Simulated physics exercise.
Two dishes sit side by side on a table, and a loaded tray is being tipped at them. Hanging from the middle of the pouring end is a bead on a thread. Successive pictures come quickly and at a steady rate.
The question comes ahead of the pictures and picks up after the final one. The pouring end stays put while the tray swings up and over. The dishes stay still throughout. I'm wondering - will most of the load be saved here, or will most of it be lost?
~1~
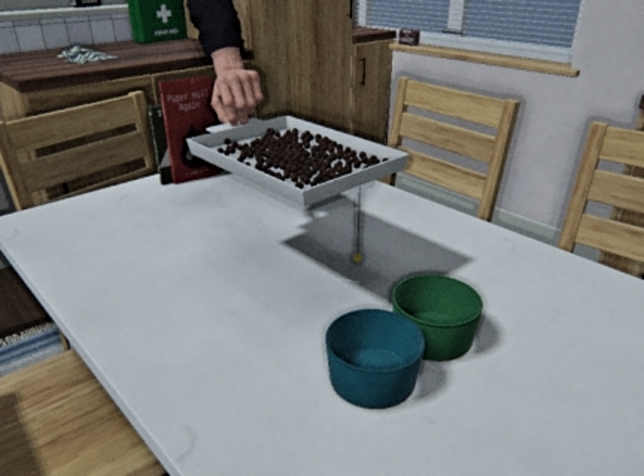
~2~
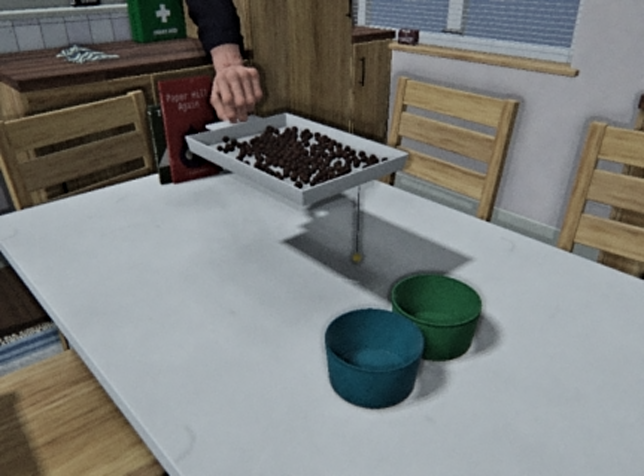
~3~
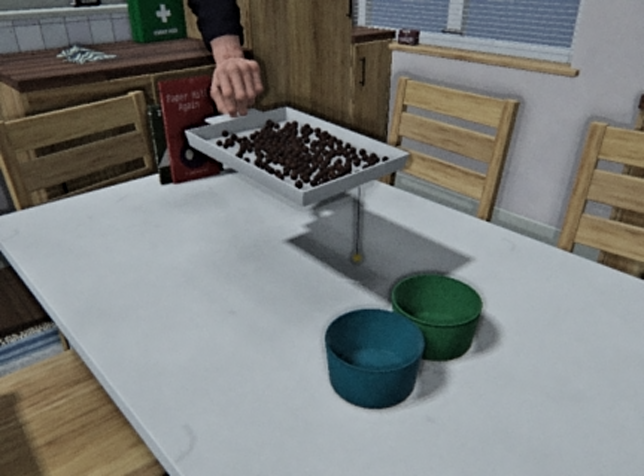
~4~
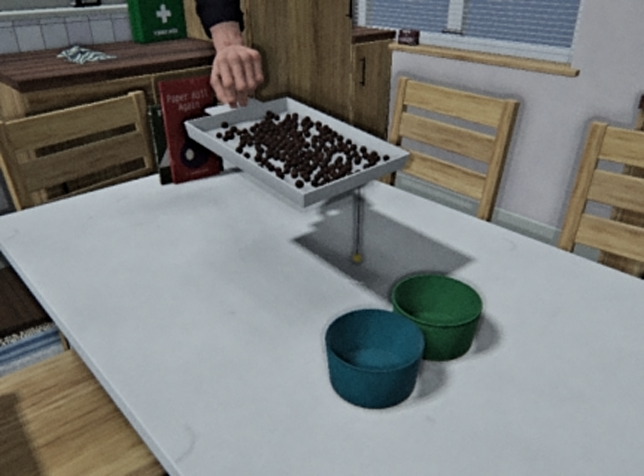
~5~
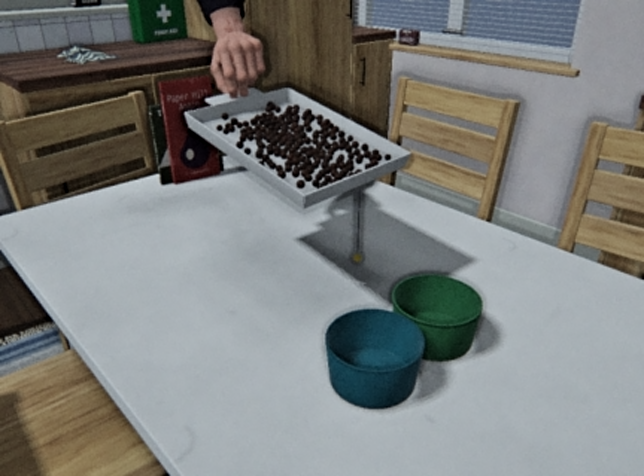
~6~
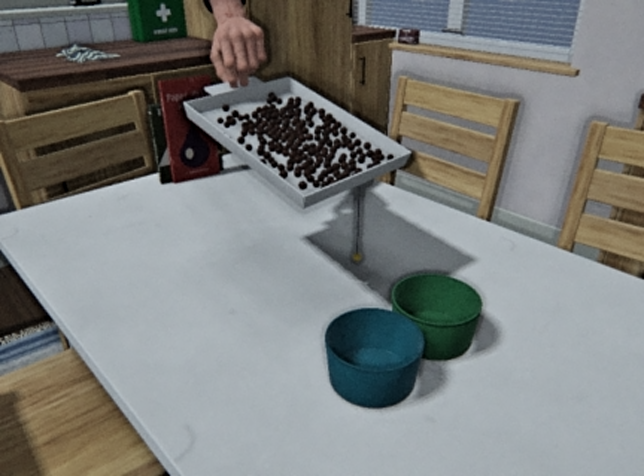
I expect the catch to be short of a majority.
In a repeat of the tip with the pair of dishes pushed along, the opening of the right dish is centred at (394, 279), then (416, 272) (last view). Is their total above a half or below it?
Taking the tries in order: A major share, followed by a major share.
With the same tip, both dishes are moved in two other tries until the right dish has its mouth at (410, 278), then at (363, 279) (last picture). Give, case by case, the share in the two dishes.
Roughly 100 per cent, then roughly 80 per cent.
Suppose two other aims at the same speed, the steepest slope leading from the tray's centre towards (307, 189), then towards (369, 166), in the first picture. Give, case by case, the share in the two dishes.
Around 0 percent for the first aim and around 0 percent for the second.
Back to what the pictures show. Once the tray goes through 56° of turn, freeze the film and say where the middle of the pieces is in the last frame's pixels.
Around (333, 153).
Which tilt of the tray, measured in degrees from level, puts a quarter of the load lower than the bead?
I'd say close to 80 degrees.
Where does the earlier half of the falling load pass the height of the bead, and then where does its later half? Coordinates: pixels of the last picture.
(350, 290) first, (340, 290) later.
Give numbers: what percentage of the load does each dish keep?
Share at the end - left dish ~ 10 %, right dish ~ 10 %.
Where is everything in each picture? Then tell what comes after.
In the first frame, corners of the pouring end (303, 189) and (405, 154), level; middle of the load (299, 156), chocolate balls; left dish (411, 380); right dish (472, 334); bead on its thread (358, 258).
In the second frame, corners of the pouring end (303, 189) and (405, 153), level; middle of the load (298, 154).
In the third frame, corners of the pouring end (303, 190) and (405, 153), tipped barely, lowest at the left corner; middle of the load (298, 151).
In the fourth frame, corners of the pouring end (304, 192) and (406, 153), tipped a little, lowest at the left corner; middle of the load (299, 147).
In the fifth frame, corners of the pouring end (305, 193) and (407, 152), tipped a little, lowest at the left corner; middle of the load (300, 142).
In the sixth frame, corners of the pouring end (305, 194) and (407, 151), tipped a little, lowest at the left corner; middle of the load (302, 139), almost all on the move; left dish (410, 379); right dish (471, 334).
Just after the last frame, tray tipped steeply; almost all on the tray; just a few in the air.
A moment on, tray tipped right over; roughly a quarter on the tray; about a tenth in the left dish; about a tenth in the right dish; roughly half outside both; roughly a quarter in the air.
Further on, tray tipped past a quarter turn; about a tenth in the left dish; about a tenth in the right dish; the larger part outside both.
When it is over, tray tipped past a quarter turn; about a tenth in the left dish; about a tenth in the right dish; the larger part outside both.
